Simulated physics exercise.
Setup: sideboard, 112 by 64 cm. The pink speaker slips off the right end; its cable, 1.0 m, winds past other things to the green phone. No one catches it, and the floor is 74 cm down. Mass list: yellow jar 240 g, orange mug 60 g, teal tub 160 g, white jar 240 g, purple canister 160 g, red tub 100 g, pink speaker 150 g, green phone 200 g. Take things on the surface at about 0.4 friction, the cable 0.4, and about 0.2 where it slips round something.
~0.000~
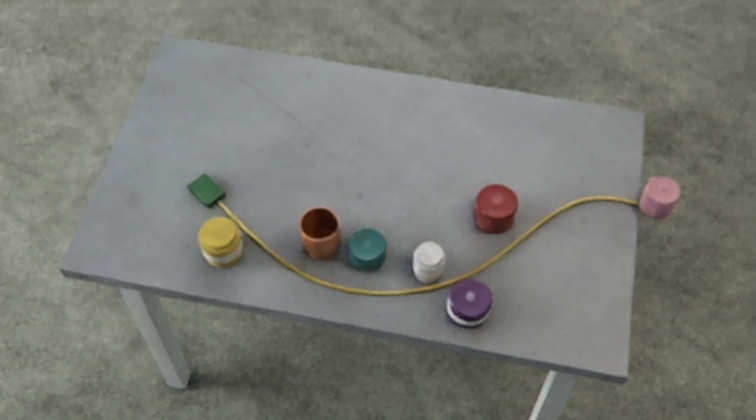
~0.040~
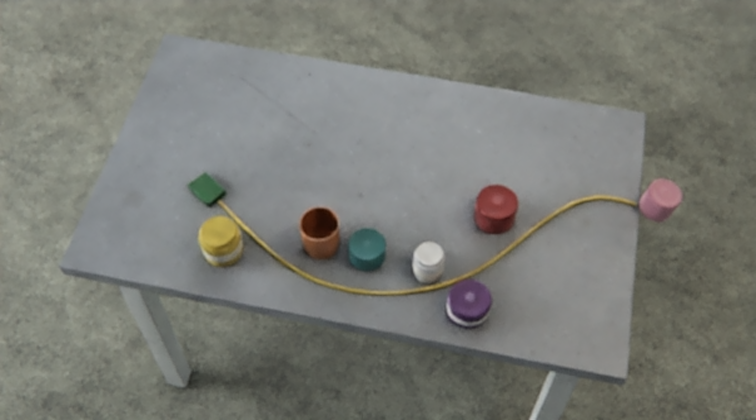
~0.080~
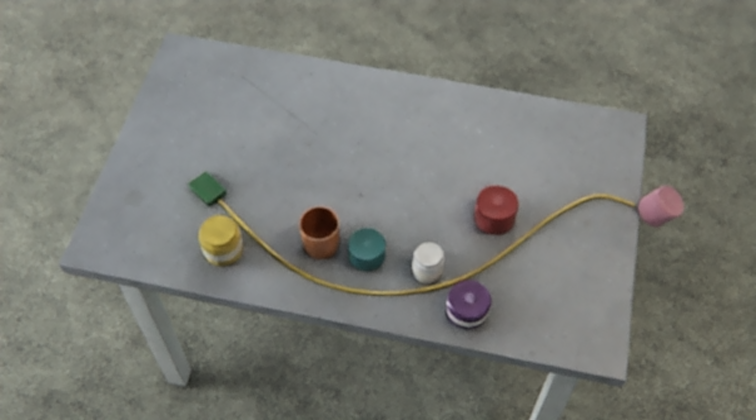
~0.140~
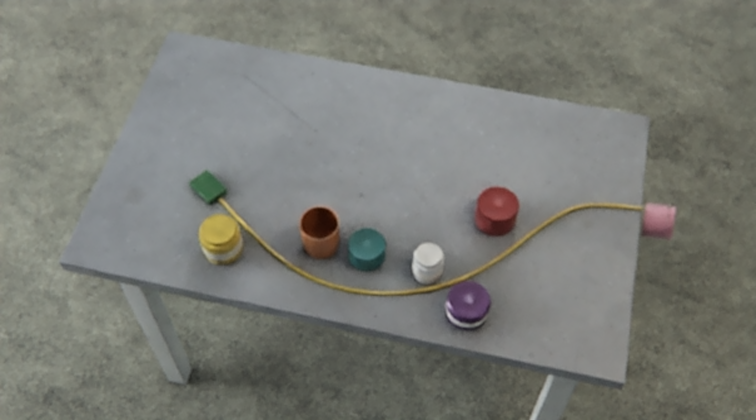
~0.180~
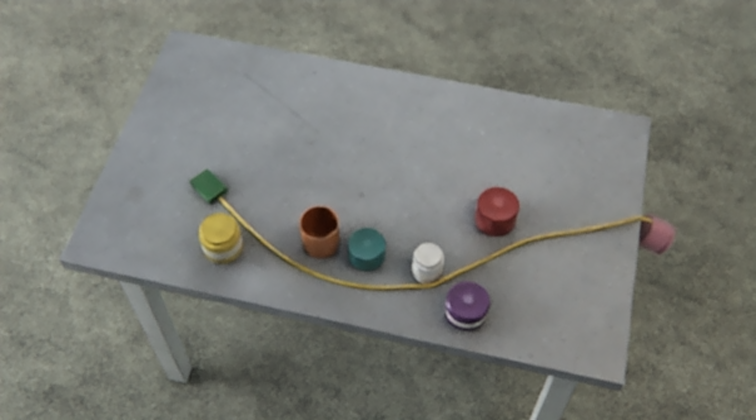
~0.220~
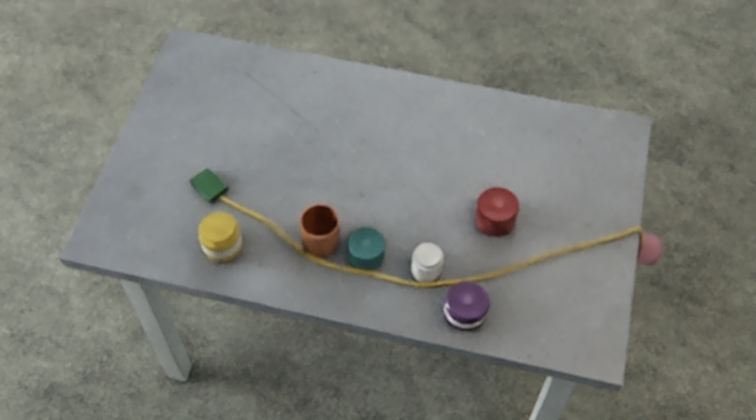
On a grey table, a pink cylinder dips at the right edge, pulling a yellow cable straighter.
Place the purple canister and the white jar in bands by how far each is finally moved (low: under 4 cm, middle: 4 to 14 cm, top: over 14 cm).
Purple canister: Low; white jar: Low.
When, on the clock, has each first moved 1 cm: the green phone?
The green phone gets there at 0.26 seconds.
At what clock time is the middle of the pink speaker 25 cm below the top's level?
Answer: Never.
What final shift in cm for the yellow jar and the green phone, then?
In the end the yellow jar has moved about 0 cm, while the green phone has moved about 4 cm.
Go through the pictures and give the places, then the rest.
In the first picture, purple canister (471, 298); white jar (430, 253); cable runs through (591, 199) (518, 241) (328, 285) (253, 236).
In the second picture, pink speaker (665, 192); cable runs through (591, 198) (253, 235).
In the third picture, pink speaker (661, 207); cable runs through (590, 197) (253, 235).
In the fourth picture, pink speaker (659, 222); cable runs through (595, 205) (253, 234).
In the fifth picture, pink speaker (653, 234); cable runs through (615, 224) (254, 233).
In the sixth picture, purple canister (468, 300); white jar (428, 254); cable runs through (632, 231) (545, 257) (341, 268) (266, 221).
After 0.5 s, the cable's tail end at (238, 203); pink speaker over the edge, orange mug 4 cm off its start, green phone 4 cm off its start.
After 0.7 s, the cable's tail end at (238, 204); pink speaker over the edge, orange mug 4 cm off its start, green phone 4 cm off its start.
After 1.0 s, the cable's tail end at (238, 204); orange mug 4 cm off its start at (331, 206), green phone 4 cm off its start at (223, 192), pink speaker over the edge.
After 1.2 s, the cable's tail end at (238, 204); pink speaker over the edge, orange mug 4 cm off its start, green phone 4 cm off its start.
After 2.4 s, the cable's tail end at (238, 204); white jar 0 cm off its start at (429, 253), purple canister 0 cm off its start at (468, 300), pink speaker over the edge, orange mug 4 cm off its start at (331, 206).
